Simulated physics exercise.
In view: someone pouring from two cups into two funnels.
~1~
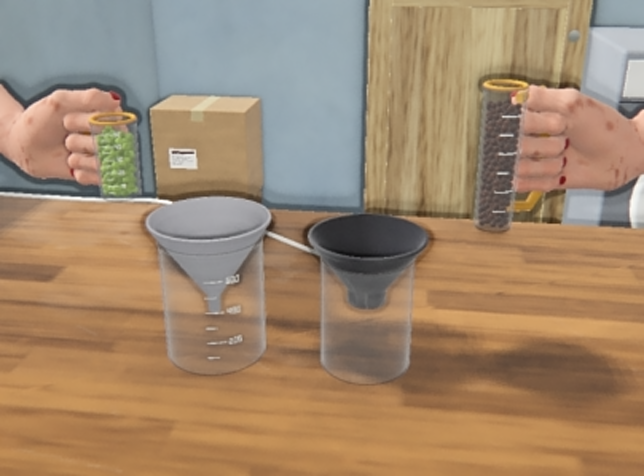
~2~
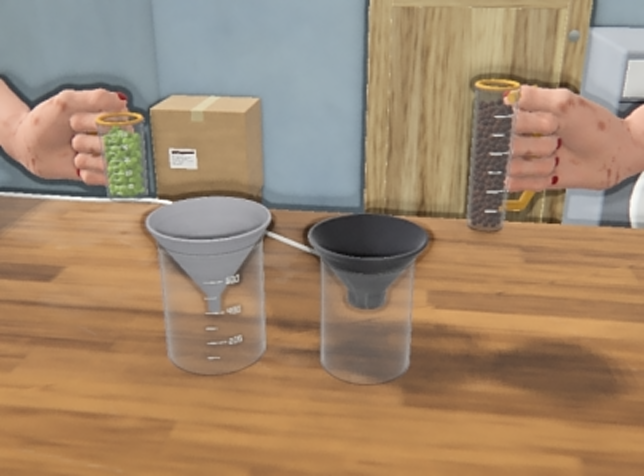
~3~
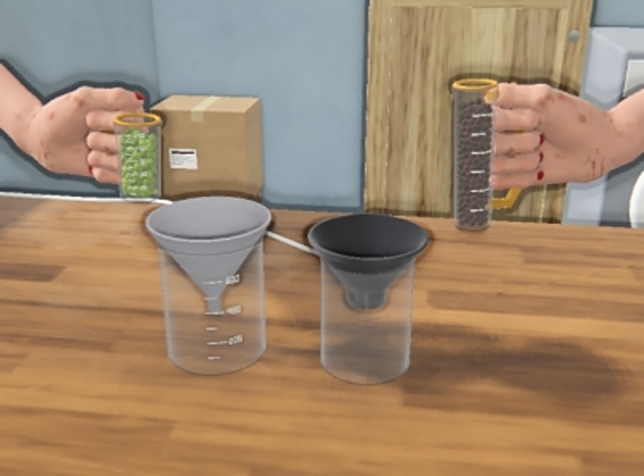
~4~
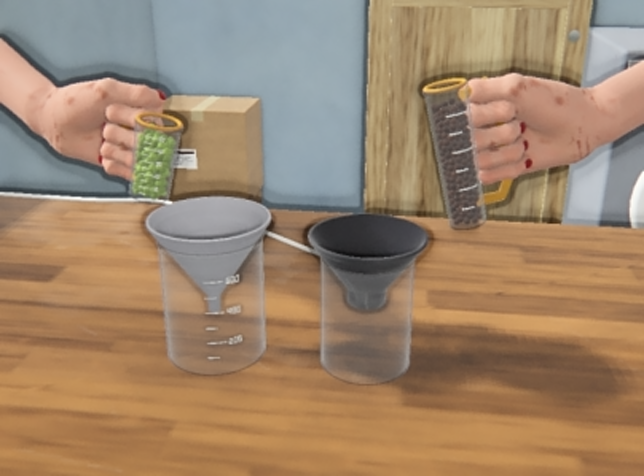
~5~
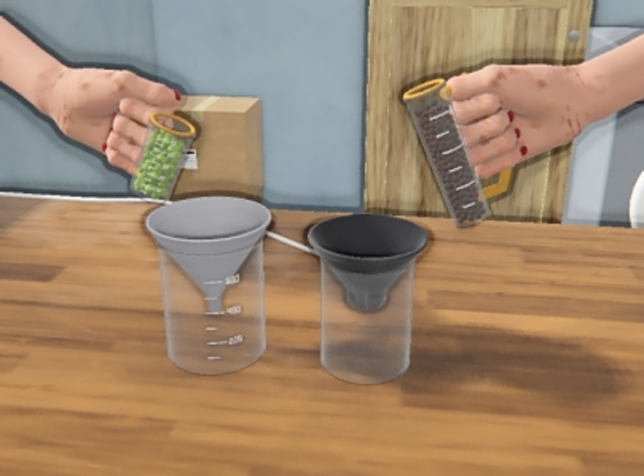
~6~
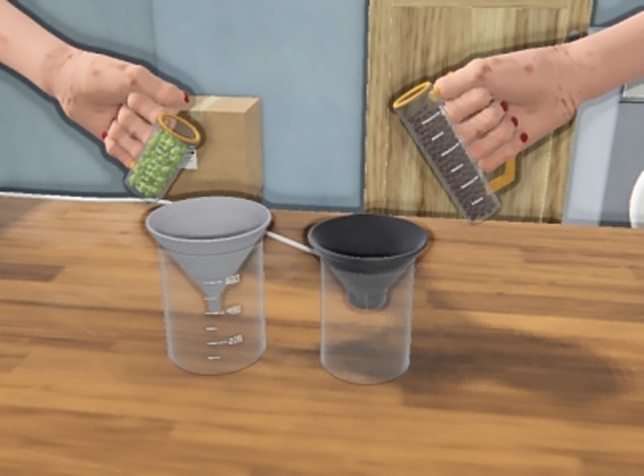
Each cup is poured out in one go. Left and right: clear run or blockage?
The left funnel clogs and the right funnel empties into its jar.
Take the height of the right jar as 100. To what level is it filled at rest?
About 15 per cent.
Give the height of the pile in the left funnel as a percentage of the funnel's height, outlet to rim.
Roughly 65 in a hundred.
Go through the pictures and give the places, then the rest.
The first picture shows left funnel near (210, 227), outlet at (215, 310), about one piece wide; left cup near (117, 158), holding dried peas; right funnel near (368, 245), outlet at (366, 301), about 5 pieces wide; right cup near (499, 158), holding chocolate balls.
The second picture shows left cup near (124, 158), upright; right cup near (491, 158), upright.
The third picture shows left cup near (139, 159), tipped 3°; right cup near (474, 157), tipped 3°.
The fourth picture shows left cup near (154, 159), tipped 13°; right cup near (457, 156), tipped 13°.
The fifth picture shows left cup near (161, 159), tipped 23°; right cup near (449, 156), tipped 23°.
The sixth picture shows left funnel near (210, 227), outlet at (215, 310); left cup near (161, 159), tipped 34°; right funnel near (368, 245), outlet at (366, 301); right cup near (449, 156), tipped 34°.
Then, 0.31 s on from there, left, the whole lot still in the cup; right, the whole lot still in the cup.
Then, 0.71 s on from there, left, all but a few still in the cup, only a few in or over the funnel; right, the whole lot still in the cup.
Then, 1.13 s on from there, left, the bulk still in the cup, near a quarter in or over the funnel, only a few down in the jar; right, the bulk still in the cup, a little in or over the funnel, a little down in the jar.
In the end, left, all but a few stuck in the funnel, only a few down in the jar; right, the whole lot down in the jar.
